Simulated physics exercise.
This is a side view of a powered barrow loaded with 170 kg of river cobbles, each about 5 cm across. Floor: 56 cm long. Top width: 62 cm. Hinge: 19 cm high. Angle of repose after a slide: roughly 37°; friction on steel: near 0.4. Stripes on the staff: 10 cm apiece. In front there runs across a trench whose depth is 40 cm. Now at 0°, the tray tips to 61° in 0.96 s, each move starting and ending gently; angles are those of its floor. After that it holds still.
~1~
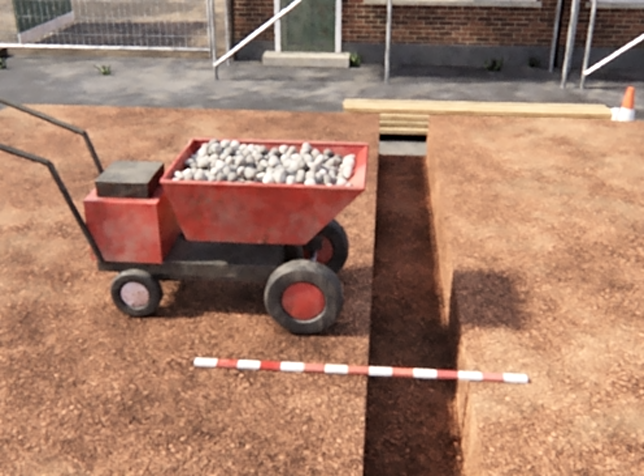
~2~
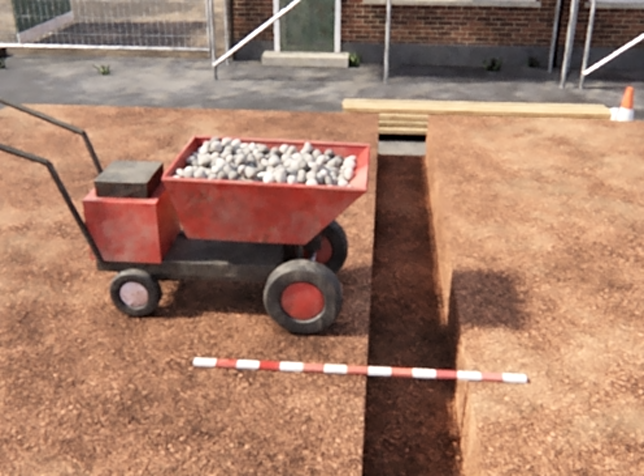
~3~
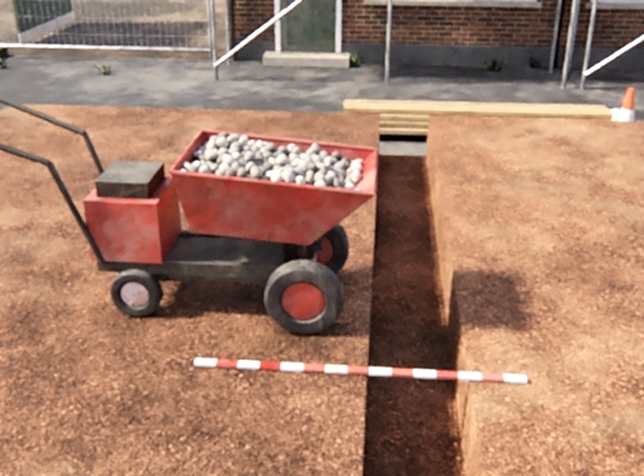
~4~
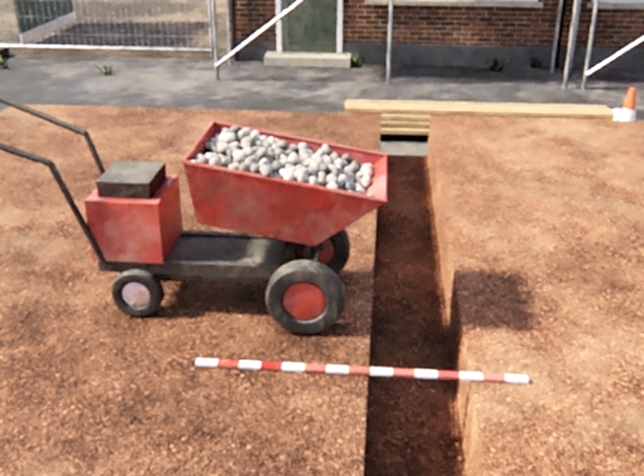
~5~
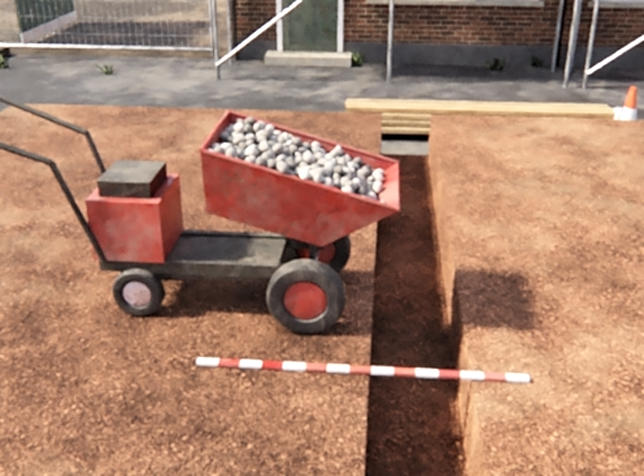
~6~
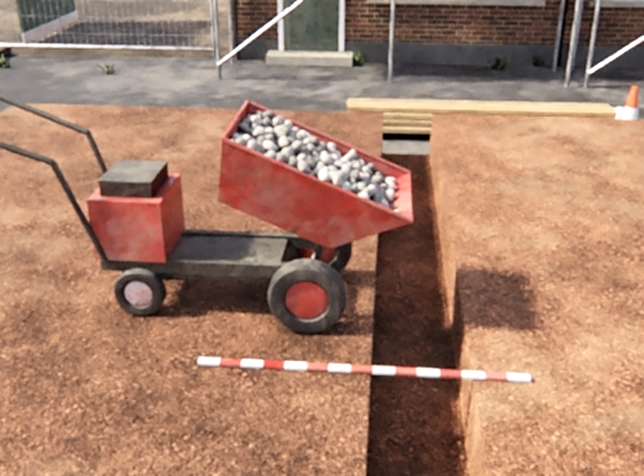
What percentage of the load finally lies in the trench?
About 45 per cent.
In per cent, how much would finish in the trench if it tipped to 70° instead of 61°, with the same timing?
Near 45 per cent then.
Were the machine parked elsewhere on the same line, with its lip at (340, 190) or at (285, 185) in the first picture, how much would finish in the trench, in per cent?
Roughly 60 in a hundred, then 90 in a hundred.
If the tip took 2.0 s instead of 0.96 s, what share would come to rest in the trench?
Near 55 per cent.
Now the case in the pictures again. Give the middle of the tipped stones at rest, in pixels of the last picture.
Around (470, 306).
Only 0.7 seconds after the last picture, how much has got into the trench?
About 5 per cent by then.
Then, 0.3 s after the last picture the floor is at 51°, 100 % in the tray; the foremost stones are at (426, 247).
Then, 0.7 s after the last picture the floor is at 61°, 81 % in the tray, 6 % in the trench, 13 % past the trench; the foremost stones are at (508, 315).
Then, 1.0 s after the last picture the floor is at 61°, 45 % in the tray, 11 % in the trench, 45 % past the trench; the foremost stones are at (598, 299).
Then, 3.0 s after the last picture the floor is at 61°, 8 % in the tray, 45 % in the trench, 47 % past the trench; the foremost stones are past the picture's edge.
